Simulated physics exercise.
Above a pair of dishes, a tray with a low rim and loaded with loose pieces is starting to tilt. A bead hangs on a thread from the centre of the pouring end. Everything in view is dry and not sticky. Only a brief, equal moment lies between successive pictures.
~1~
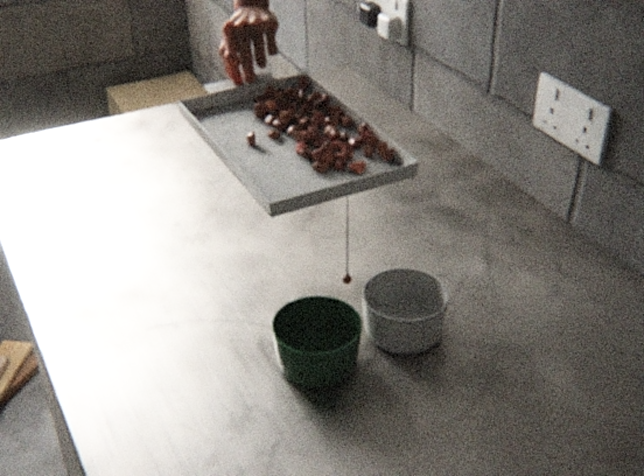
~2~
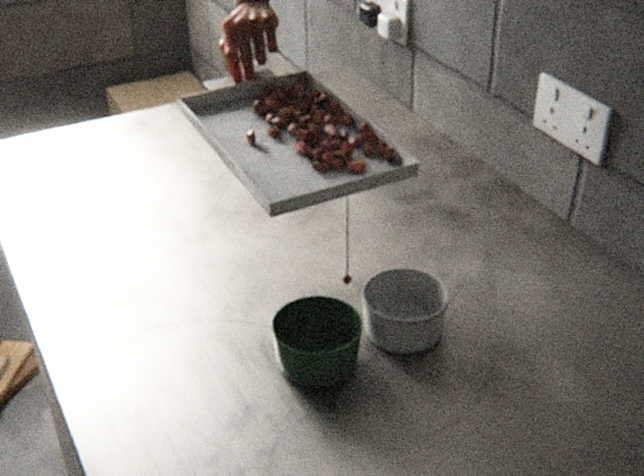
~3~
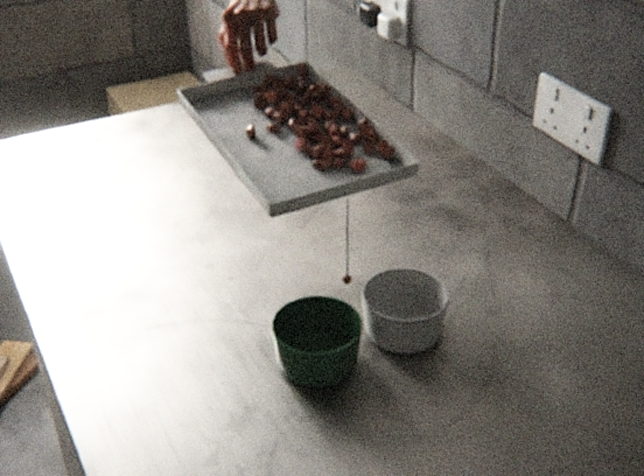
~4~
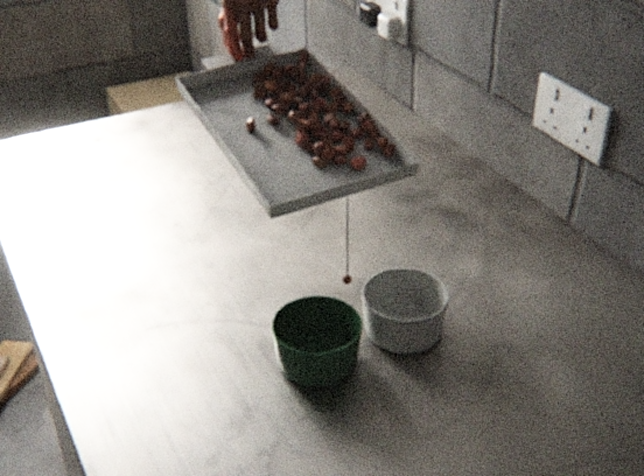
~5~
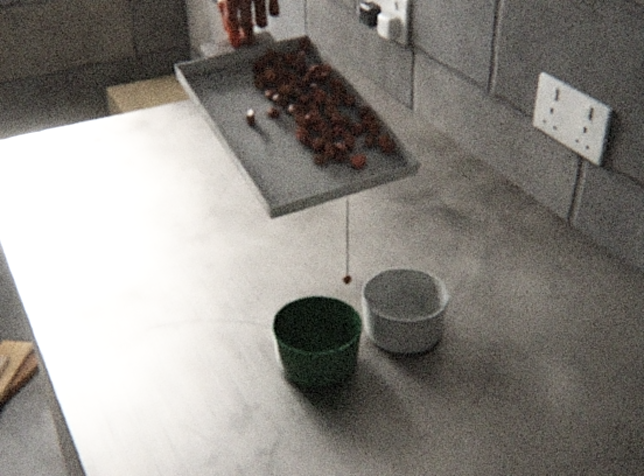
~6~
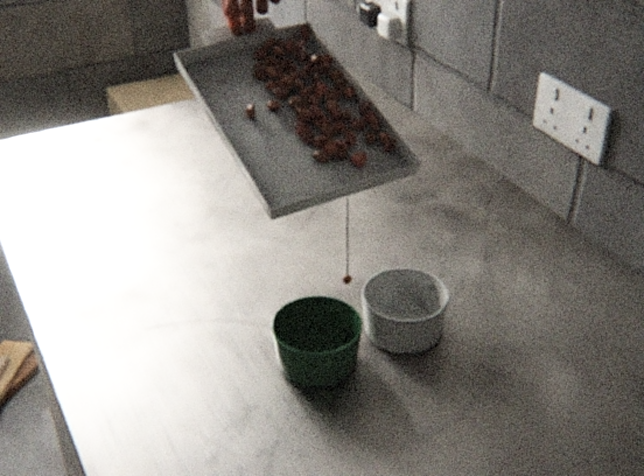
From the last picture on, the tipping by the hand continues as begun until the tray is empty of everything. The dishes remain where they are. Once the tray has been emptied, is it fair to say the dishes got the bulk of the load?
Yes, they got more than half.
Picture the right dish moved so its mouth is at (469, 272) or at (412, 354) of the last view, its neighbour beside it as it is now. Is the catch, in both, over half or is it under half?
The pair would catch the lesser share the first time and the lesser share the second time.
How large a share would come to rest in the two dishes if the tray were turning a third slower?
It comes to 70 per cent or so.
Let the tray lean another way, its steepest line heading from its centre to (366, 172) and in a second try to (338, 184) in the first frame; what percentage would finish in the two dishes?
I'd put it at some 70 % and then some 70 %.
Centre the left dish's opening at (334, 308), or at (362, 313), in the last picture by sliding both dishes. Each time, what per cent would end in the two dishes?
About 40 and 50 per cent respectively.
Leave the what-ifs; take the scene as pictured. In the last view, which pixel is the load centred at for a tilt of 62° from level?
The centre of the load shows up near (346, 170) in the last view.
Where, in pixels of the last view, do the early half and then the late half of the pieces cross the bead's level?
First near (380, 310), later near (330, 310).
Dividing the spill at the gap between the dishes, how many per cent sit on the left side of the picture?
Roughly 30 in a hundred.
Just after the last frame, tray tipped steeply; almost all on the tray; about a tenth in the air.
A moment on, tray tipped past a quarter turn; roughly two thirds on the tray; about a tenth in the left dish; about a tenth in the right dish; about a tenth outside both; about a tenth in the air.
Further on, tray tipped past a quarter turn; roughly half in the left dish; roughly a quarter in the right dish; roughly a quarter outside both.
When it is over, tray tipped past a quarter turn; roughly half in the left dish; roughly a quarter in the right dish; roughly a quarter outside both.
